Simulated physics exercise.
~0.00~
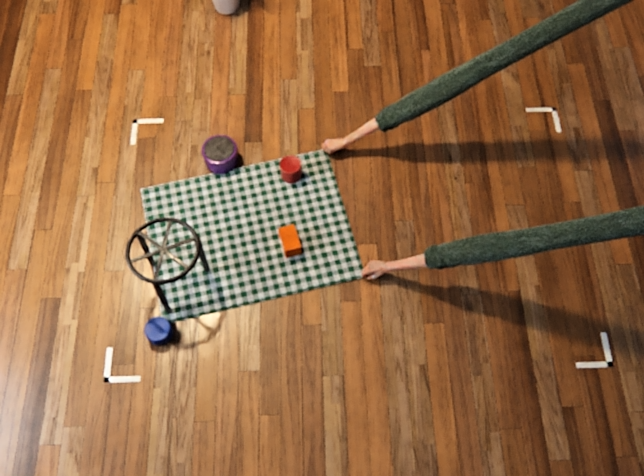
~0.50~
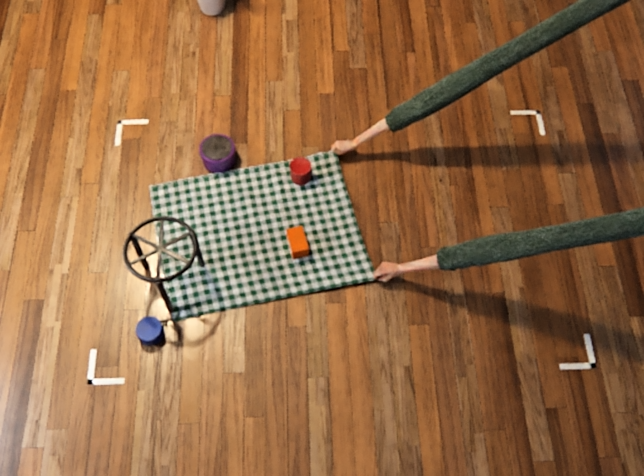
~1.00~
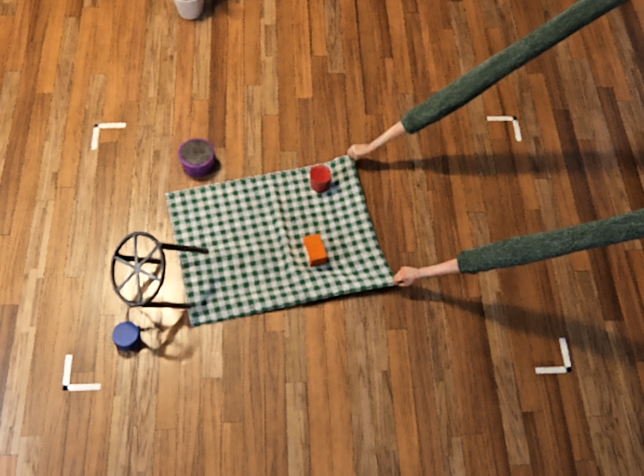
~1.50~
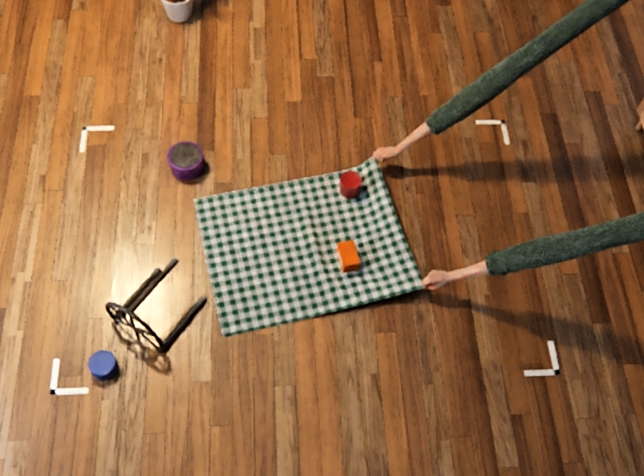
Two arms pull a checkered mat right, carrying the carton and bin as the stool topples.
